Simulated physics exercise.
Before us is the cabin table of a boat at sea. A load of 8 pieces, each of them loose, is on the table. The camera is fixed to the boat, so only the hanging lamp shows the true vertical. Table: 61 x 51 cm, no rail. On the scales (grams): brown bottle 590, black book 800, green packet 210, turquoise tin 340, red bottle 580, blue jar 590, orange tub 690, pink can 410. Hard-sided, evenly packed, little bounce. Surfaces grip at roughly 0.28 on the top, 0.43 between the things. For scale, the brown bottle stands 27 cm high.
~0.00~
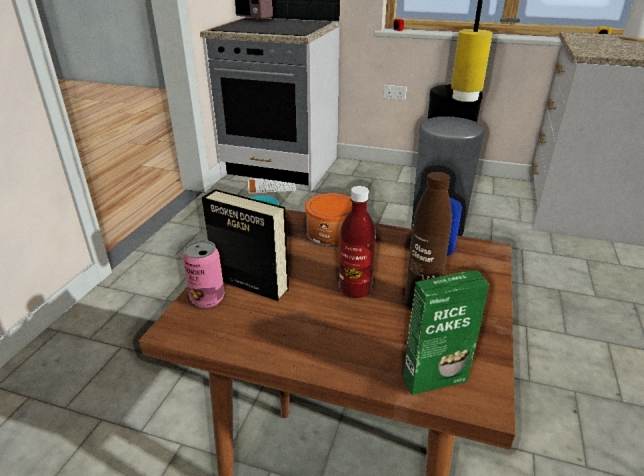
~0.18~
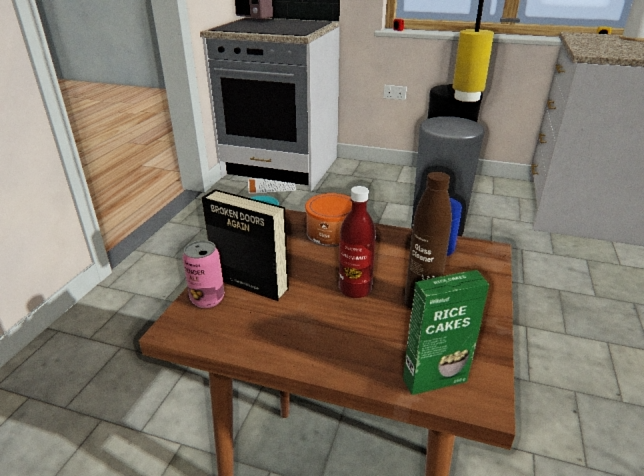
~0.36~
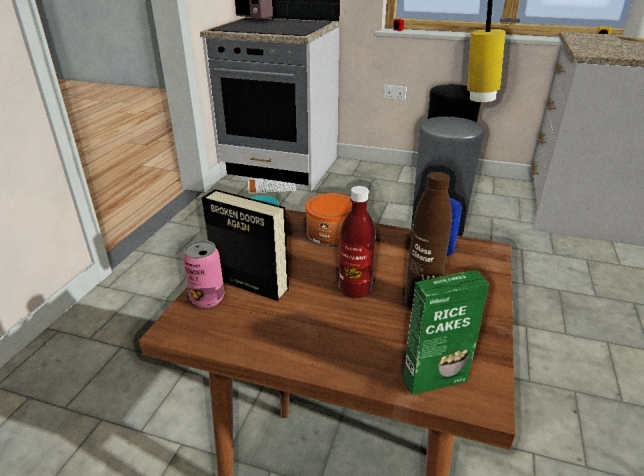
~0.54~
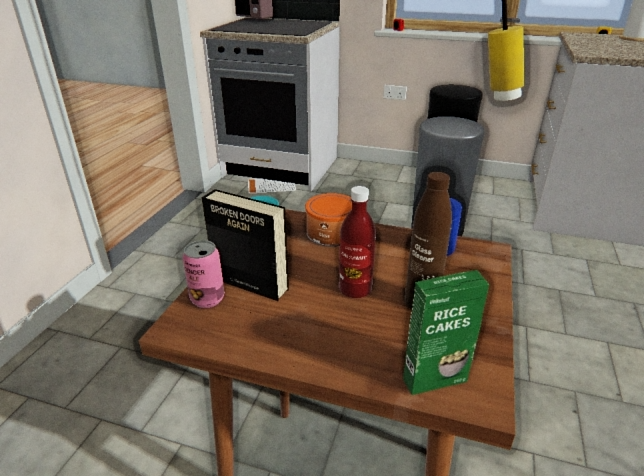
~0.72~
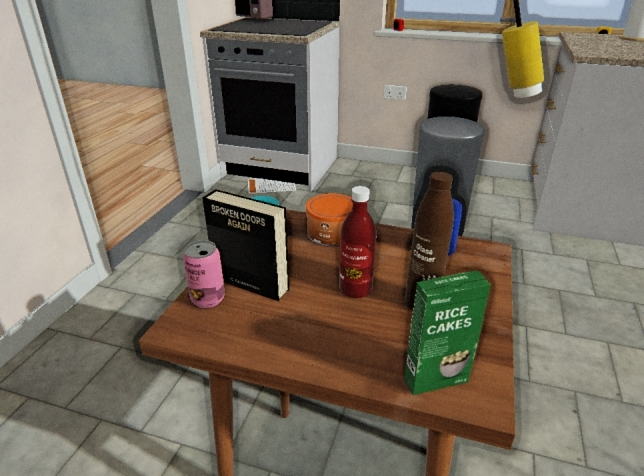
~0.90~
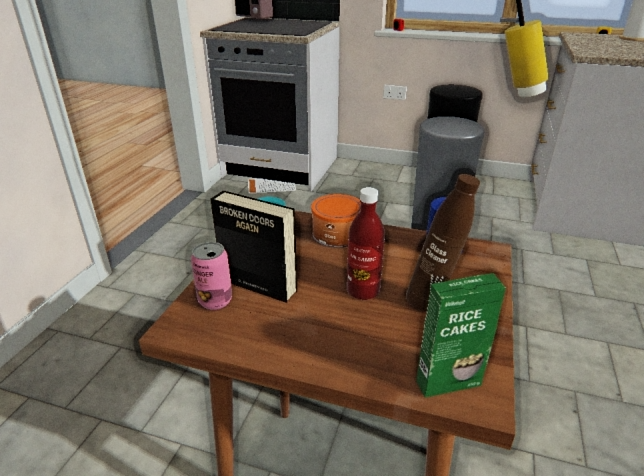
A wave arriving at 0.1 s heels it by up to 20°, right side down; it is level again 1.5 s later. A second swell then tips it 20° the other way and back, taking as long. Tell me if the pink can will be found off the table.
The pink can stays on the table.
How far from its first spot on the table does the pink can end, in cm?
About 0 cm.
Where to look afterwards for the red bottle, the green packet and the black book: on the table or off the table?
The red bottle ends on the table; the green packet ends off the table; the black book is still on the table.
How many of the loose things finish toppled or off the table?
2 of them.
Around 1.30 s, heel 7°, right side down; brown bottle now off the table; pink can shifted 9 cm near (250, 284); green packet shifted 11 cm.
Around 2.00 s, heel 11°, left side down; green packet now off the table; pink can shifted 10 cm near (250, 285); black book shifted 10 cm.
Finally (3.6 s), off the table, brown bottle and green packet; the other 6 still in place (within 5 cm). In the last view, pink can near (204, 275).
